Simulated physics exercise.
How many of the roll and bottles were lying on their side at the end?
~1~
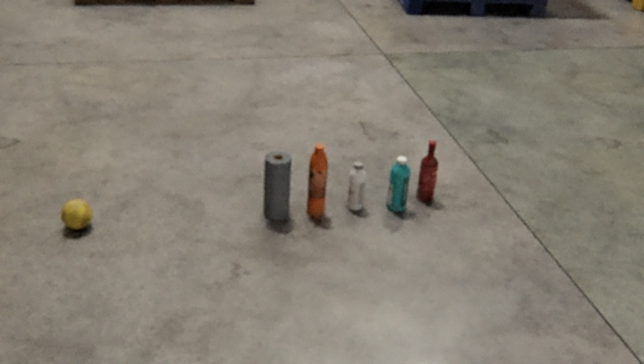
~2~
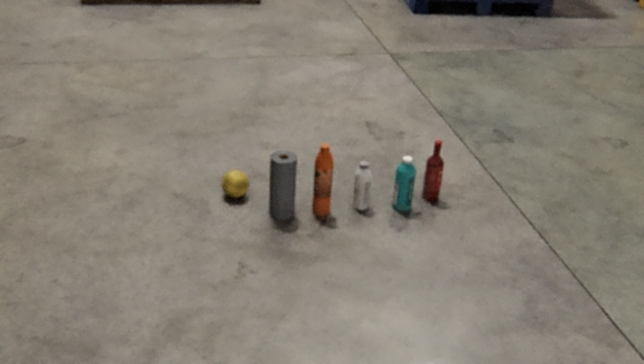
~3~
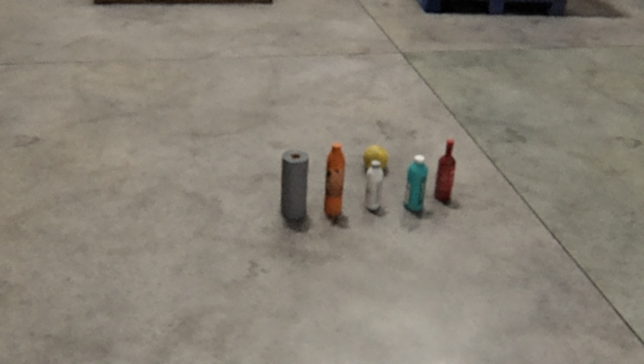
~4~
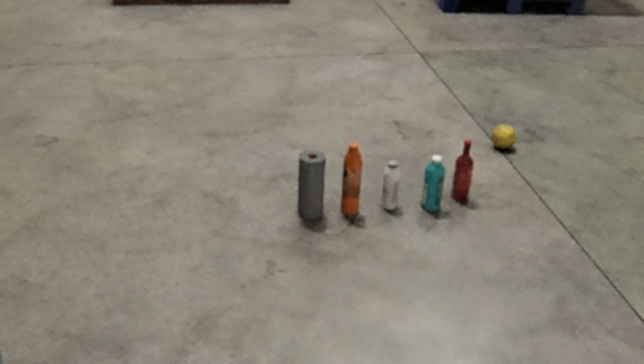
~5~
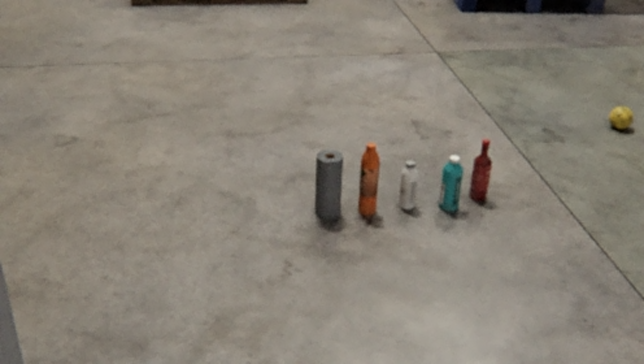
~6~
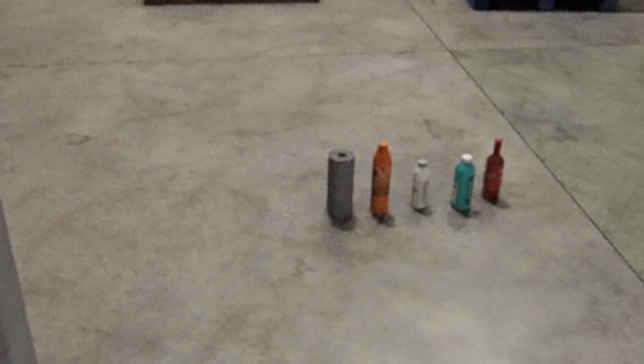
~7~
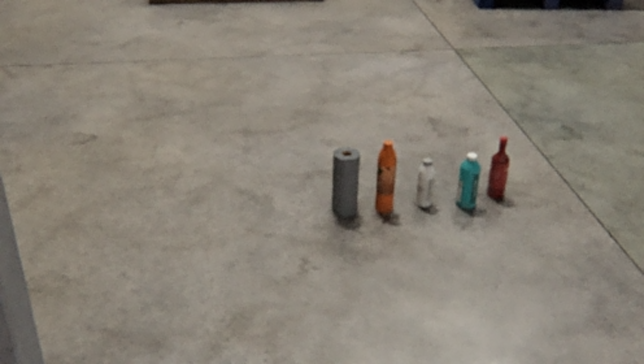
None of them were lying down. The grey roll and all four bottles were still standing after the yellow ball had rolled past behind them.
